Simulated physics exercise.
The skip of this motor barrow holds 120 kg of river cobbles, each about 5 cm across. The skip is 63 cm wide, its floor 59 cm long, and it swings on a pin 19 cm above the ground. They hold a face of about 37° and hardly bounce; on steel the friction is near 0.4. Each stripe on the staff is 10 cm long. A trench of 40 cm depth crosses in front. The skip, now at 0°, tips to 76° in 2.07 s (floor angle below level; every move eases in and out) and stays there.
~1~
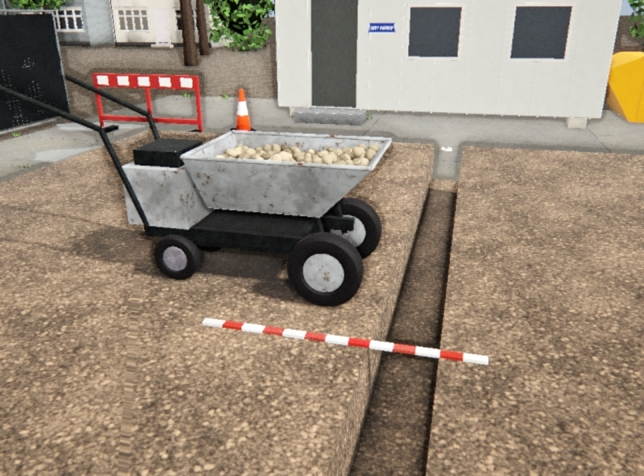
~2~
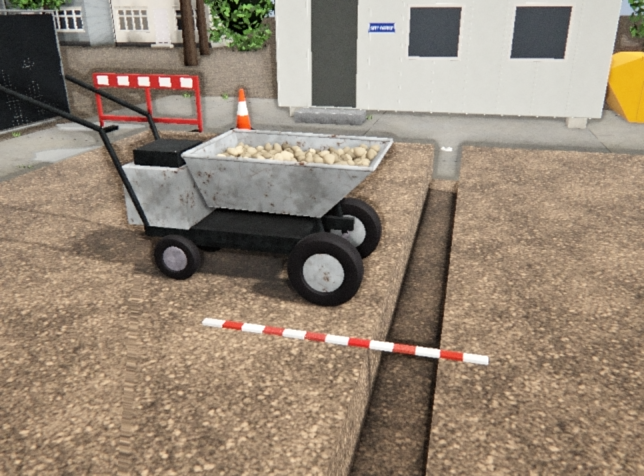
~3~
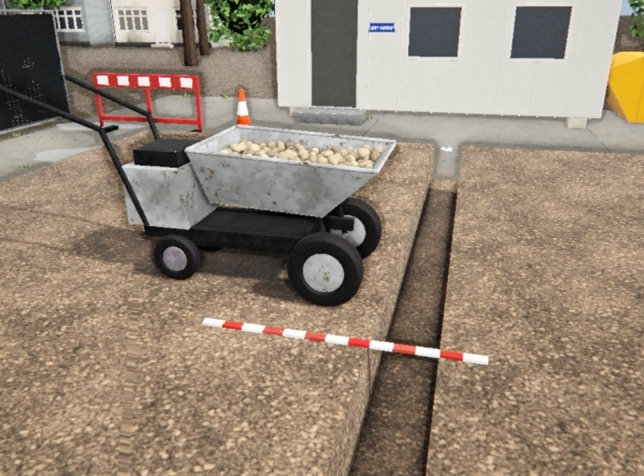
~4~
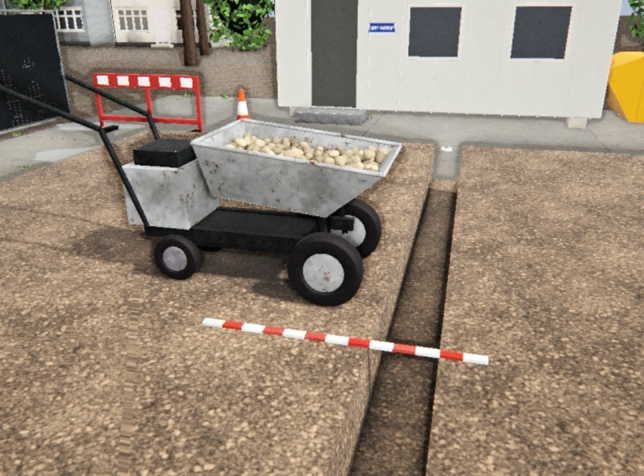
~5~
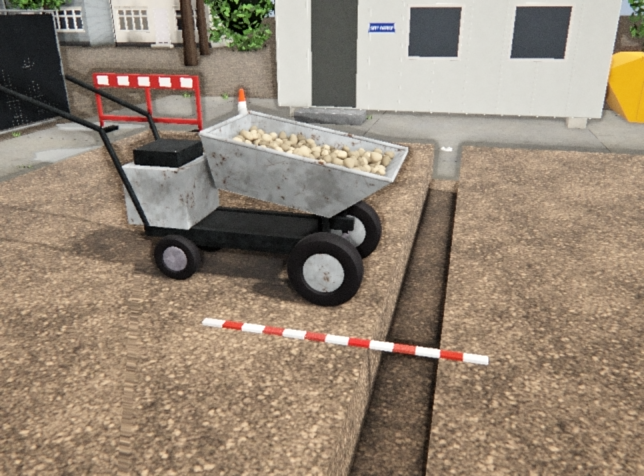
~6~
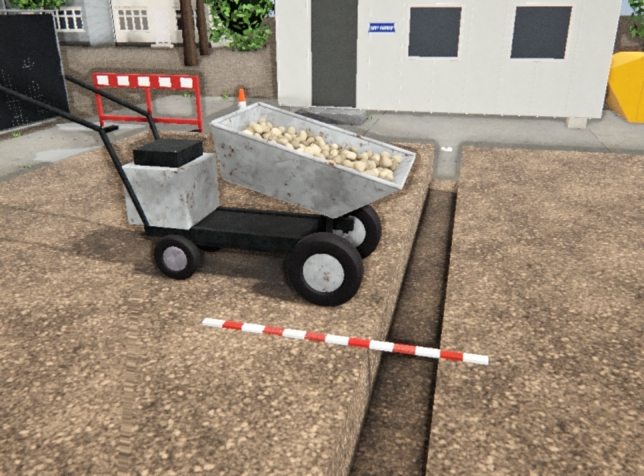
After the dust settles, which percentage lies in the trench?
Roughly 6 per cent ends in the trench.
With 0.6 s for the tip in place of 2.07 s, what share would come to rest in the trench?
Then about 5 per cent.
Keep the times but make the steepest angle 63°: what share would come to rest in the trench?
Then about 20 per cent.
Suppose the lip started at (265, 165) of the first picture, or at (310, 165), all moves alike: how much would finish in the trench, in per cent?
About 70 and 95 per cent.
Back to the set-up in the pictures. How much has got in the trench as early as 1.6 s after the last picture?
About 0 per cent by then.
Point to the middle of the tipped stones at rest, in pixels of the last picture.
Around (500, 293).
Then, 0.9 s after the last picture the floor is at 64°, 95 % in the skip, 5 % past the trench; the foremost stones are at (477, 280).
Then, 1.6 s after the last picture the floor is at 76°, 25 % in the skip, 2 % in the trench, 73 % past the trench; the foremost stones are at (624, 309).
Then, 1.9 s after the last picture the floor is at 76°, 15 % in the skip, 5 % in the trench, 80 % past the trench; the foremost stones are past the picture's edge.
Then, 3.9 s after the last picture the floor is at 76°, 14 % in the skip, 6 % in the trench, 79 % past the trench; the foremost stones are past the picture's edge.
